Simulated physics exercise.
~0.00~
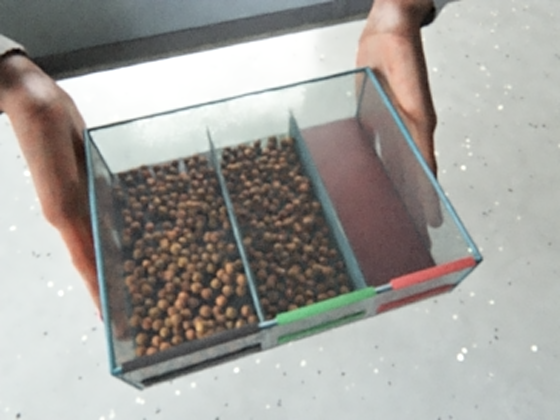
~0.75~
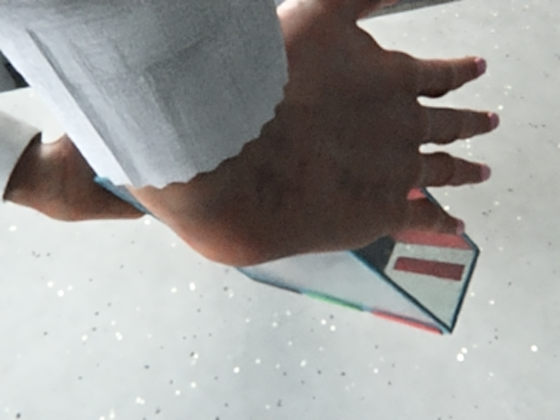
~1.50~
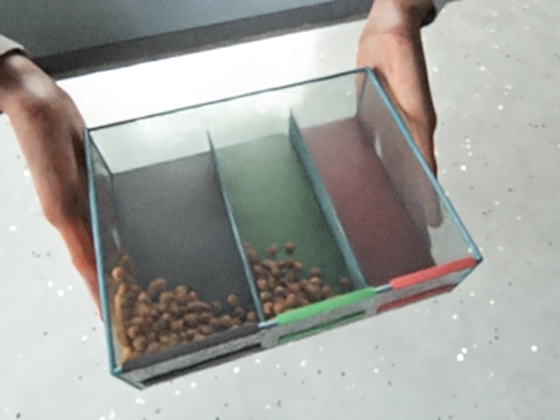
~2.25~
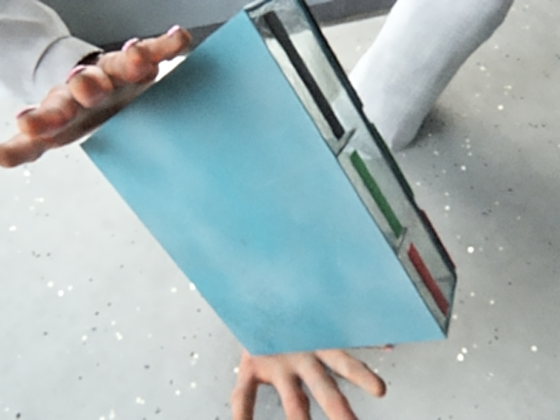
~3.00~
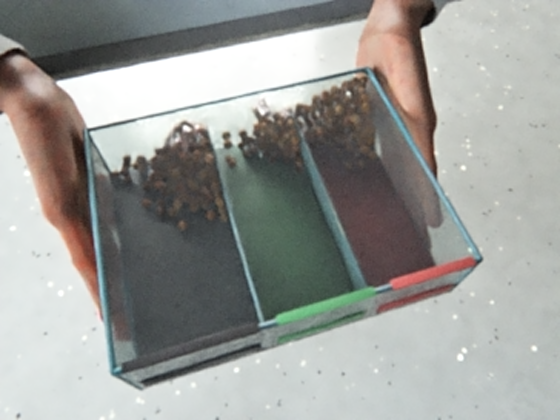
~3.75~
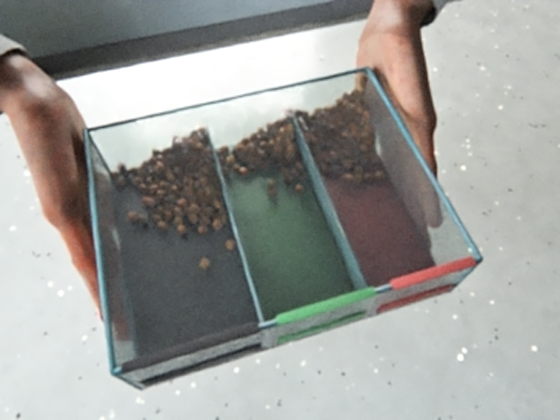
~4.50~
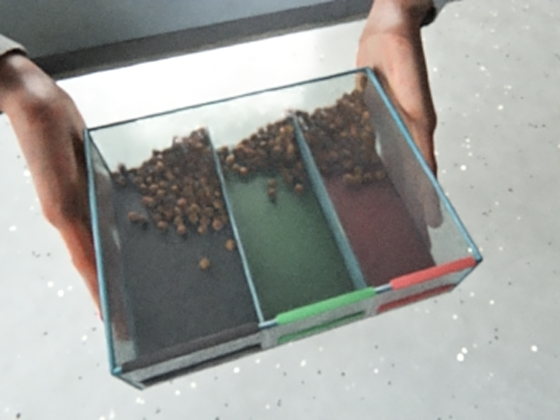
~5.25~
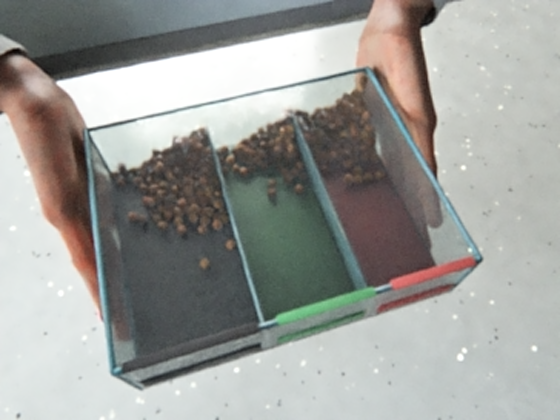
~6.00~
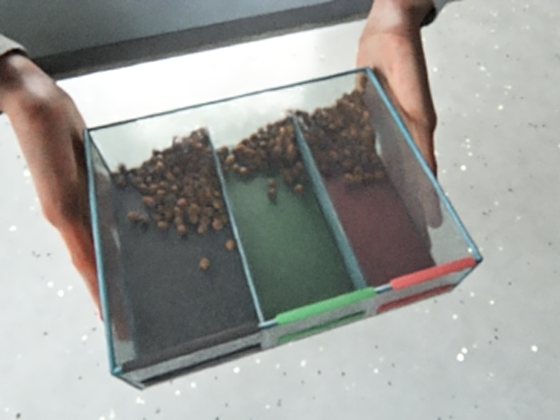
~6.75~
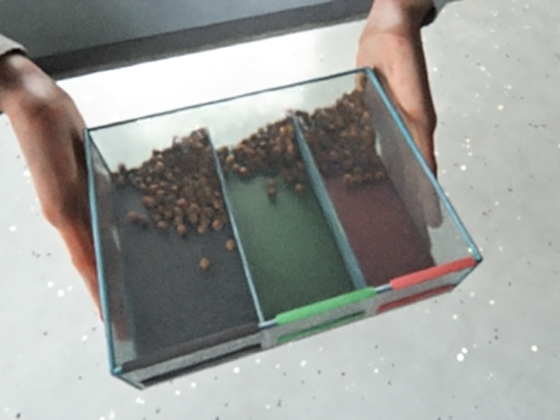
Two hands tipped a clear, three-section box of small brown balls steeply one way, levelled it, tipped it the opposite way, then levelled it again, leaving balls resting along the far side of the black, green and red sections.
